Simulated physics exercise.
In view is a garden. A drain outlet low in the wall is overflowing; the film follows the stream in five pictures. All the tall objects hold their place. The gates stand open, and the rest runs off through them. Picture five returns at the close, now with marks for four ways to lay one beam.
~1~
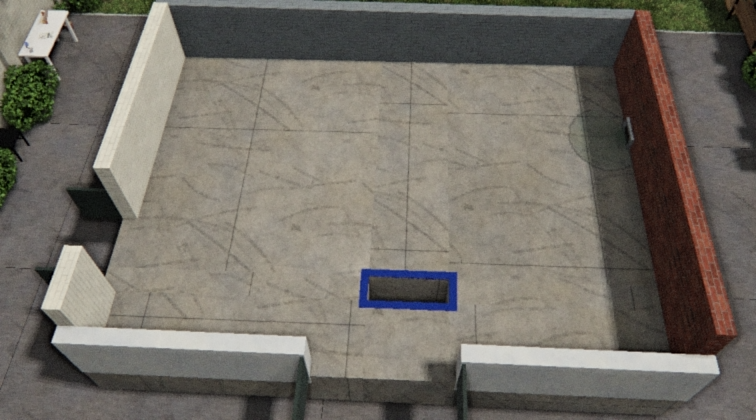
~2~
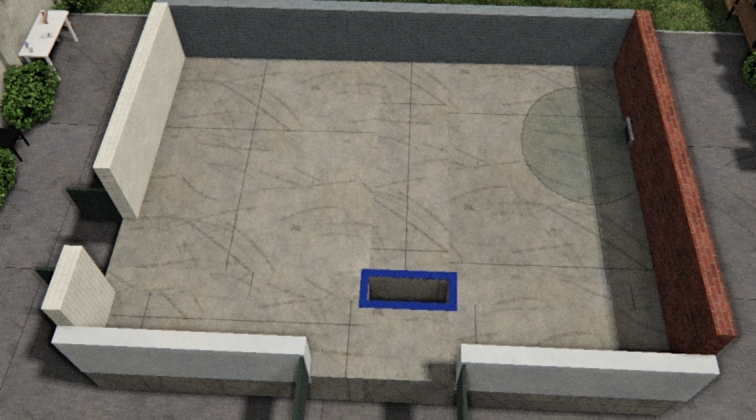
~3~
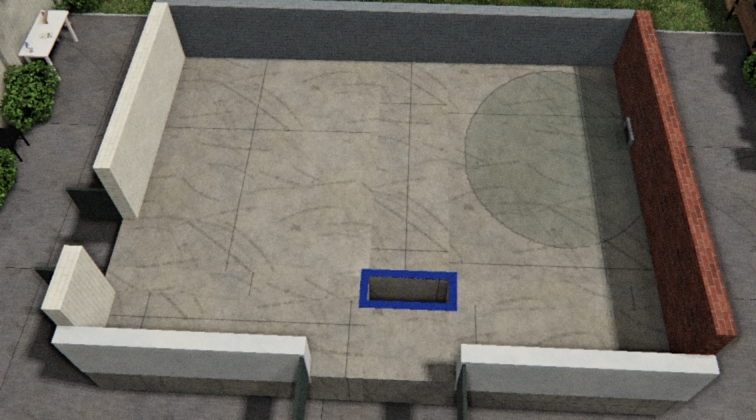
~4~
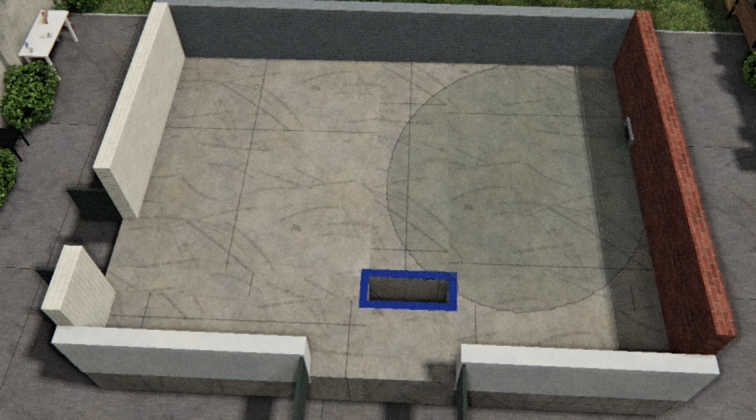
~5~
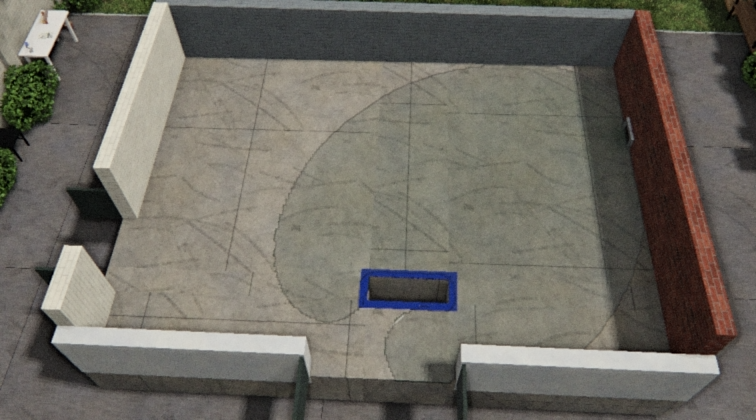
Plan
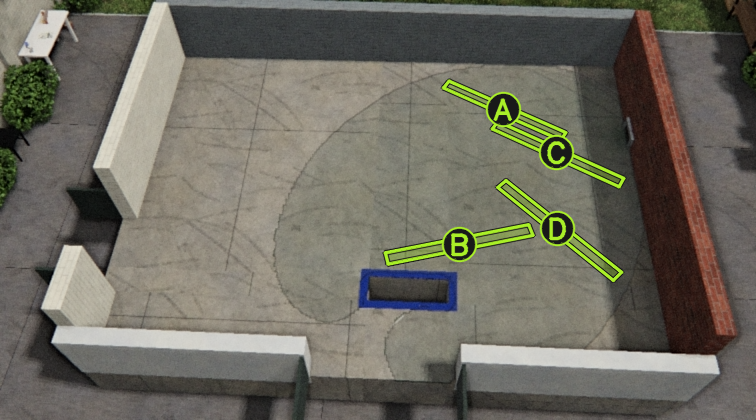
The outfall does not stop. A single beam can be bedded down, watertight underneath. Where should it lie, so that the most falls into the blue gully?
Position A.
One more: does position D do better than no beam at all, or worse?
Worse.
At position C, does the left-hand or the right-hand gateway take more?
The left one.
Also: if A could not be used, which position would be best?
D it is.
On the marked copy, A from (446, 84) to (563, 136); B from (386, 258) to (530, 229); C from (495, 125) to (621, 182); D from (501, 184) to (617, 276).
With A, about 25 % of the stream goes into the blue gully, about 70 % out by the gates.
With B, about 5 % of the stream goes into the blue gully, about 94 % out by the gates.
With C, about 3 % of the stream goes into the blue gully, about 94 % out by the gates.
With D, about 13 % of the stream goes into the blue gully, about 85 % out by the gates.
